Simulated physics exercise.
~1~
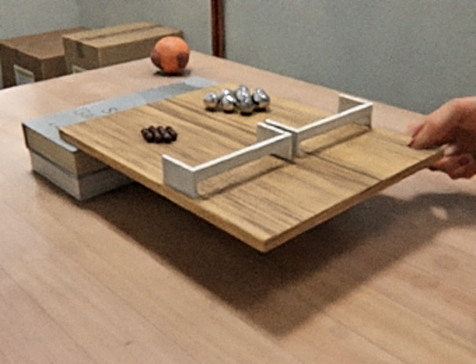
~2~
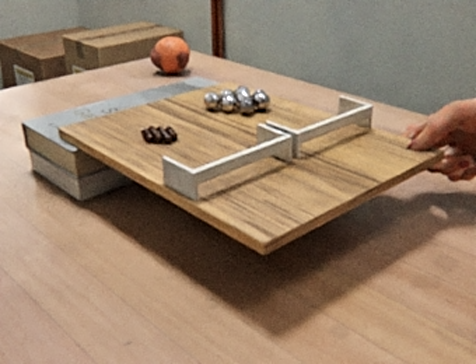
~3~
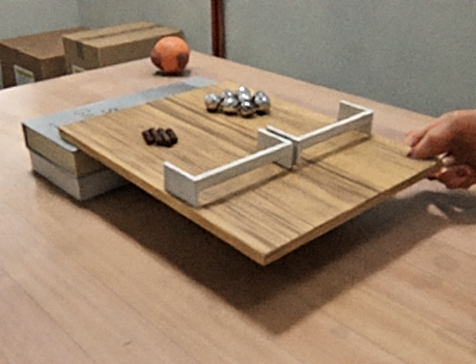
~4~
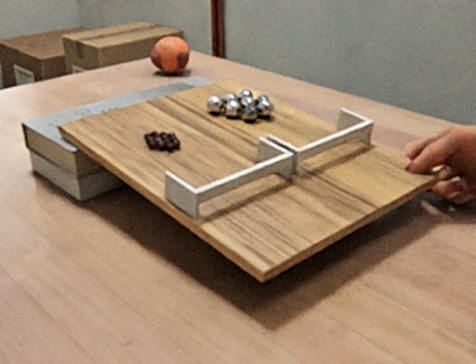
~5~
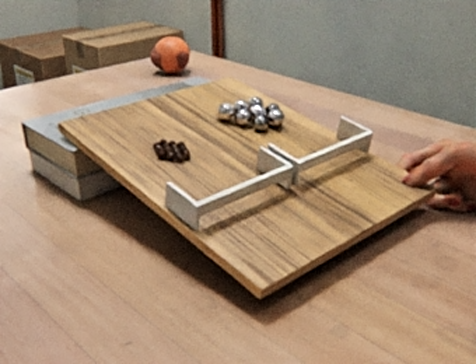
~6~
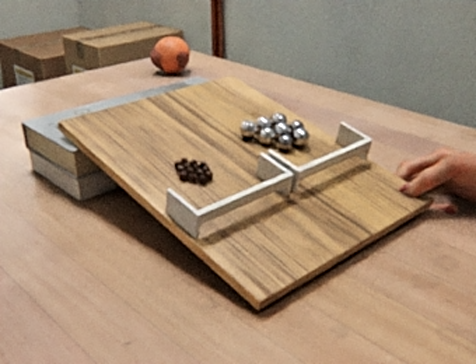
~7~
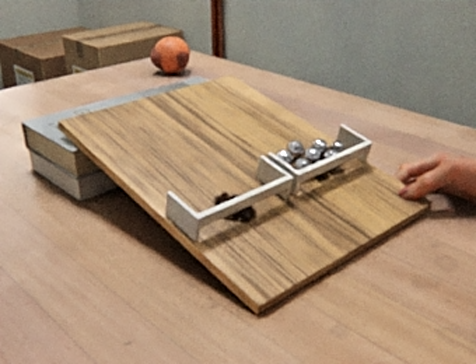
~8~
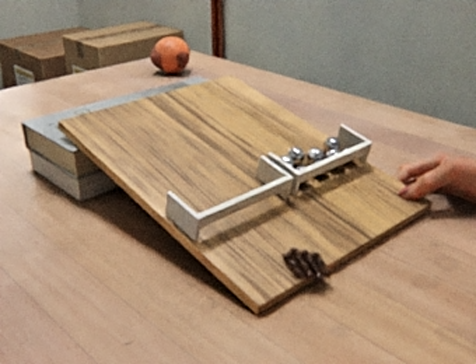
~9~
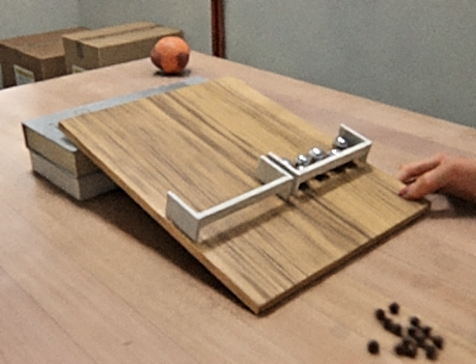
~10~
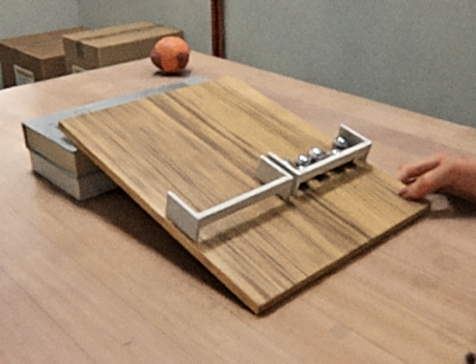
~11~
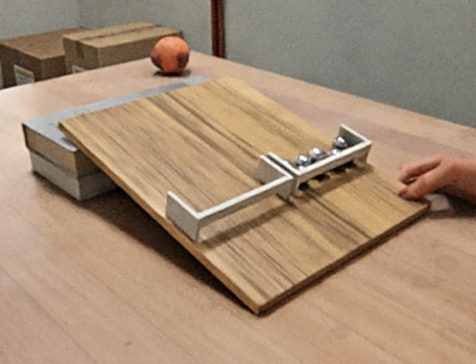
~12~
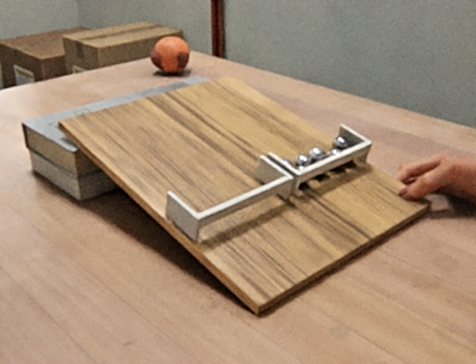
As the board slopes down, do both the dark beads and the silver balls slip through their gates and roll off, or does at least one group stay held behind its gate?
At least one group stays held. The small dark beads pass through their gate and roll off the board, but the larger silver balls cannot fit through theirs and stay gathered behind it.
